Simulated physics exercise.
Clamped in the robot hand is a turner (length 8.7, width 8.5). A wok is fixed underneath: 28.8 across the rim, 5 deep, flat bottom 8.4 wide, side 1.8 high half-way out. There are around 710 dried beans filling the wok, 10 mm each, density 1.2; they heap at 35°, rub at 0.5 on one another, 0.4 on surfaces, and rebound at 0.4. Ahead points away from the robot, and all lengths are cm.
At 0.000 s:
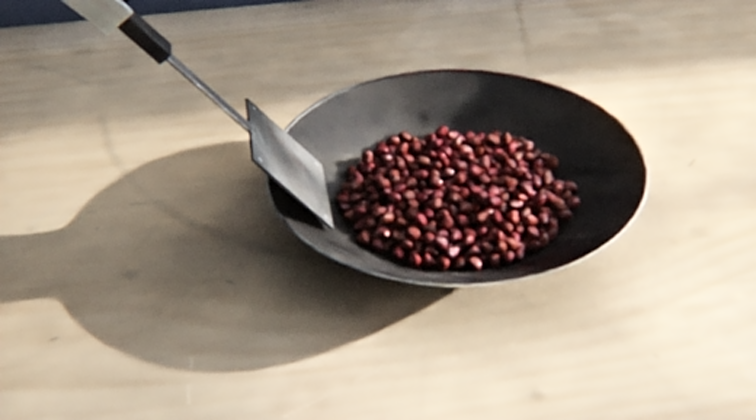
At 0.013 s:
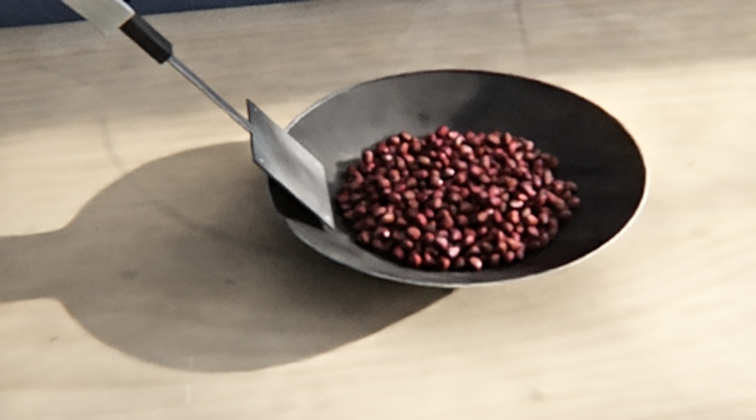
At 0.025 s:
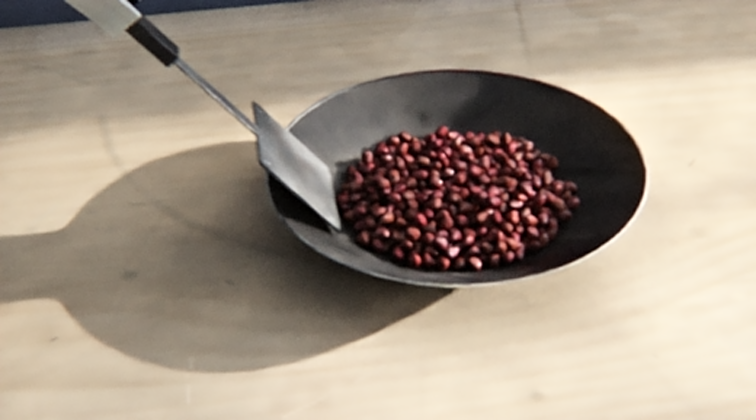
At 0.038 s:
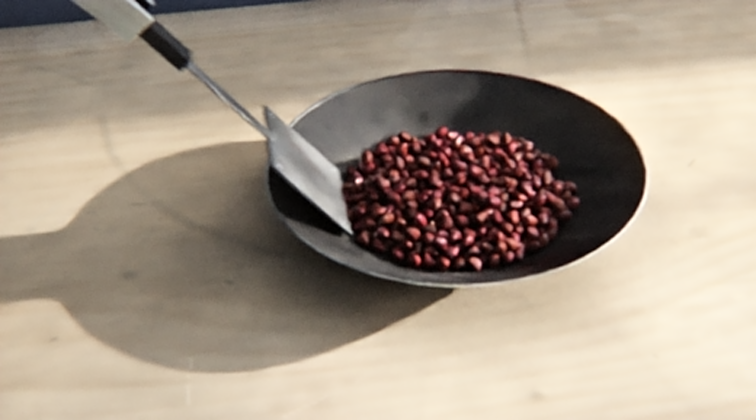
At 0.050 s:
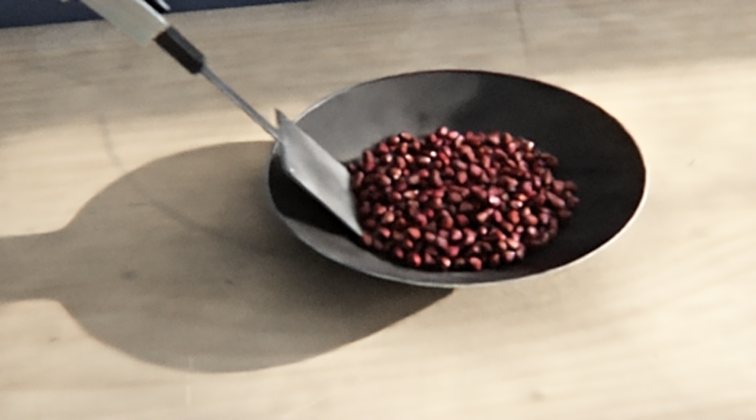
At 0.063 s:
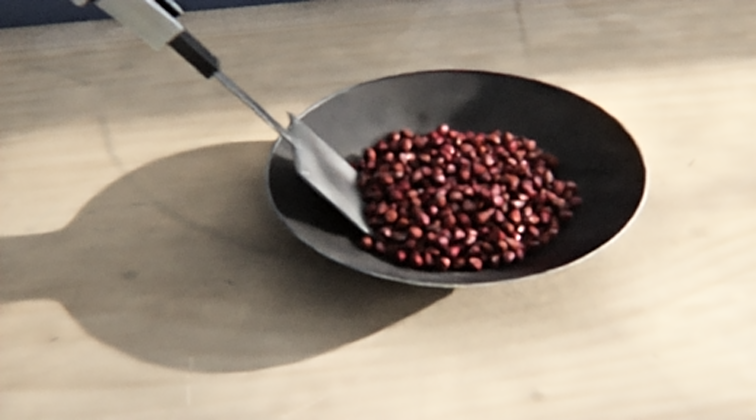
A grey metal turner with a pale and black handle, reaching in from the upper left, starts at the left side of a dark, shallow wok heaped with reddish-brown beans. The wok sits on a pale wooden surface, seen from above at an angle, its shadow stretching left. The turner slides slightly rightward against the near-still beans, nudging those at the left edge, while the camera stays still.
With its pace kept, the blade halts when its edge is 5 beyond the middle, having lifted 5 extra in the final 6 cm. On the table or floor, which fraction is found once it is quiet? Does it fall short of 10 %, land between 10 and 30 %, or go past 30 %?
It falls short of 10 %.
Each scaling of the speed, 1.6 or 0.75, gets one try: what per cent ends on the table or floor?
Roughly 20 per cent on the first try and 0 per cent on the second.
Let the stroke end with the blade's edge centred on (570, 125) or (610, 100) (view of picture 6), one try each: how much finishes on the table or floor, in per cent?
The two tries give near 25 and near 40 in a hundred.
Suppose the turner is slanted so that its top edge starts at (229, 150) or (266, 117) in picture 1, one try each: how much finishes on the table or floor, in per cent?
Some 10 and 5 per cent.
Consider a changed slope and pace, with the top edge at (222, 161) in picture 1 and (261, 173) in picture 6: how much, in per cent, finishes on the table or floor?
5 %.
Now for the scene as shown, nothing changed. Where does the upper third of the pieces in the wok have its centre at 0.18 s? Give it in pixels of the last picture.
It is centred at about (534, 162).
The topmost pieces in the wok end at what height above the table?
Some 6.5 cm above the table.
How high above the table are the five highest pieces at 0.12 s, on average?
I'd put it close to 5 cm.
By 0.12 s, sloping 52°, highest piece 5 above the table; 712 in the wok.
By 0.18 s, sloping 52°, highest piece 7 above the table; 710 in the wok, 2 on the blade or in flight.
By 0.40 s, sloping 52°, highest piece 7 above the table; 666 in the wok, 38 on the table or floor, 8 on the blade or in flight.
By 1.45 s, sloping 52°, highest piece 7 above the table; 663 in the wok, 49 on the table or floor.
Final count, 663 in the wok, 49 on the table or floor. That is 7 % on the table or floor.
